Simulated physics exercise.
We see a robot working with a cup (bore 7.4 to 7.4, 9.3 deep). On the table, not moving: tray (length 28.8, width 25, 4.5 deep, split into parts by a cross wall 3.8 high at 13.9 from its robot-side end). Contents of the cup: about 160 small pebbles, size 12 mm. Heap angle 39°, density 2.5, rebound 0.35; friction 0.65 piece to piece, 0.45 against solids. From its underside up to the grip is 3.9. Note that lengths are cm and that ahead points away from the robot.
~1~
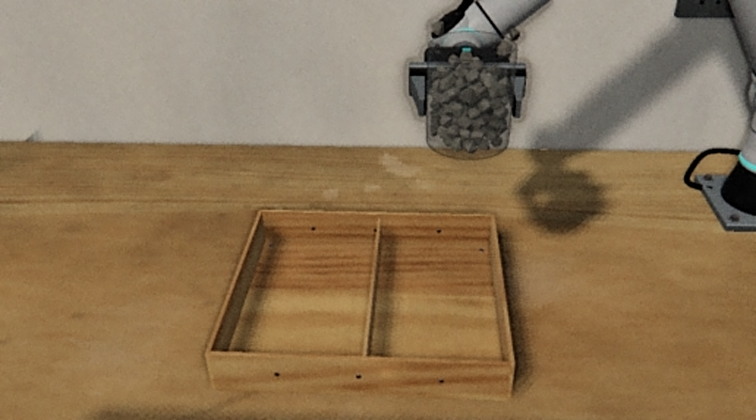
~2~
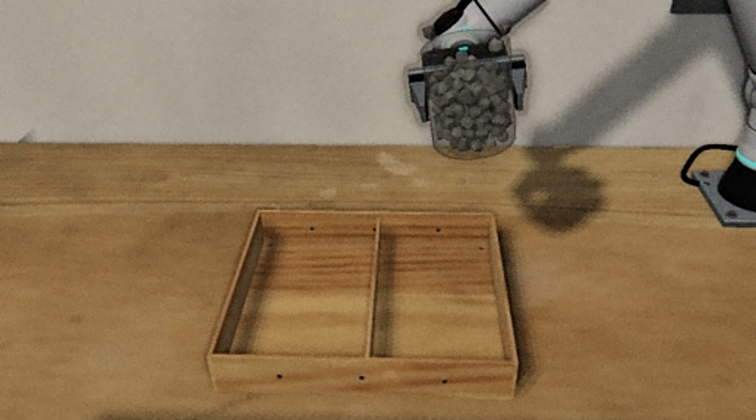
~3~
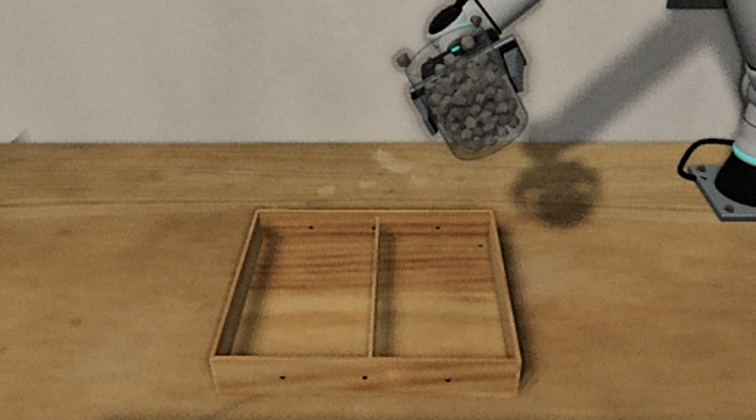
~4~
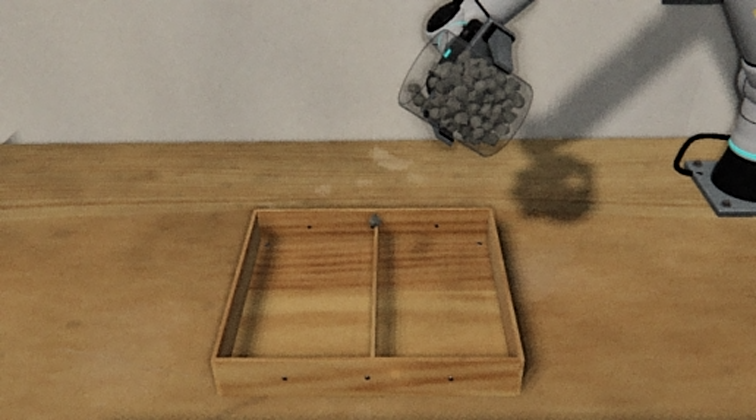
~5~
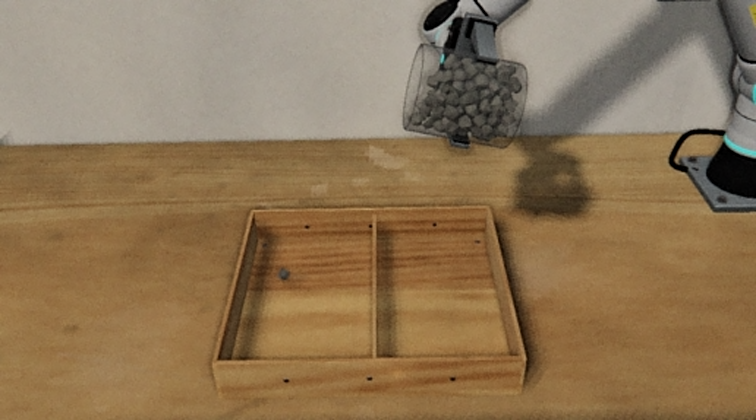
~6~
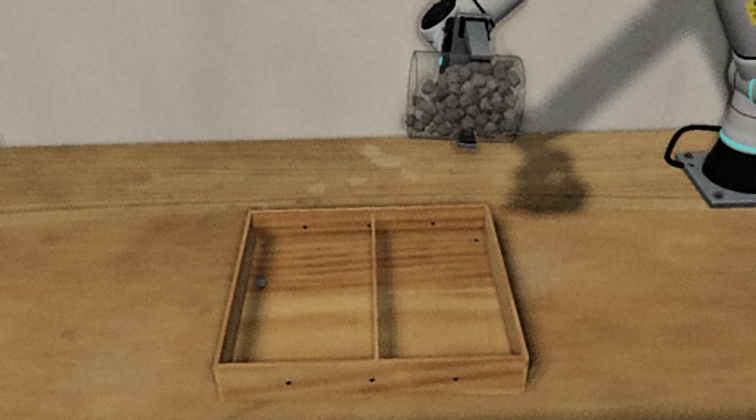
A robot arm tilts a clear cup of grey pebbles, dropping one into a divided wooden tray.
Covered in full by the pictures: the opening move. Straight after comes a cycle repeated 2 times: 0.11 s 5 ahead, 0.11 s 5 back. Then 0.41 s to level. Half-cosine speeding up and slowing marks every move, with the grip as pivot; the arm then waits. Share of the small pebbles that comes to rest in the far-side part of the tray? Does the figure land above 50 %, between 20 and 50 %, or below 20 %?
The figure lands above 50 %.
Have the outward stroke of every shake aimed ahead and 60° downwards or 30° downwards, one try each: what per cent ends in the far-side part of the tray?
Try one gives about 10 in a hundred, try two about 30 in a hundred.
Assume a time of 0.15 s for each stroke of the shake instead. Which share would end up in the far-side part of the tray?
40 %.
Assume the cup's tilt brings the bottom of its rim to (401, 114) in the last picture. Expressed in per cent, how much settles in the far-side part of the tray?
About 25 percent.
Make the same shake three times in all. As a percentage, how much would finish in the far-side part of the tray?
In that case, some 75 per cent.
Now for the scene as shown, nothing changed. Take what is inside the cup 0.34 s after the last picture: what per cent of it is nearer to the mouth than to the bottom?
Roughly 55 %.
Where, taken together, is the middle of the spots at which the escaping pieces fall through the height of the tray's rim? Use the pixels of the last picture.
Centre: Roughly (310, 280).
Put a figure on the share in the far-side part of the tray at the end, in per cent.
About 65 per cent.
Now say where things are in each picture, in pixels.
Cup middle at (470, 96), level; upper third of the load around (469, 82), from x 435 to 515, top at y 30; 164 in the cup, in the first frame.
Cup middle at (470, 96), tilted 8° forward; upper third of the load around (471, 81), from x 430 to 505, top at y 30, in the second frame.
Cup middle at (468, 95), tilted 29° forward; upper third of the load around (471, 82), from x 405 to 515, top at y 20; 163 in the cup, 1 in flight or on a rim, in the third frame.
Cup middle at (466, 95), tilted 56° forward; upper third of the load around (472, 81), from x 375 to 520, top at y 60; 163 in the cup, 1 in flight or on a rim, in the fourth frame.
Cup middle at (464, 97), tilted 77° forward; upper third of the load around (475, 80), from x 285 to 515, top at y 65; 163 in the cup, 1 in the far-side part, in the fifth frame.
Cup middle at (465, 98), tilted 85° forward; upper third of the load around (484, 81), from x 260 to 515, top at y 65; 163 in the cup, 1 in the far-side part, in the sixth frame.
Then, 0.34 s after the last picture, tilted 85° forward, highest piece 26 above the table; 73 in the cup, 58 in the far-side part, 6 in the robot-side part, 27 in flight or on a rim.
Then, 0.68 s after the last picture, tilted 31° forward, highest piece 28 above the table; 107 in the far-side part, 35 in the cup, 18 in the robot-side part, 4 on the table or floor.
Then, 1.05 s after the last picture, level, highest piece 25 above the table; 107 in the far-side part, 35 in the cup, 18 in the robot-side part, 4 on the table or floor.
Then, 2.10 s after the last picture, level, highest piece 25 above the table; 107 in the far-side part, 35 in the cup, 18 in the robot-side part, 4 on the table or floor.
Final count, 107 in the far-side part, 35 in the cup, 18 in the robot-side part, 4 on the table or floor. That is 65 % in the far-side part of the tray.
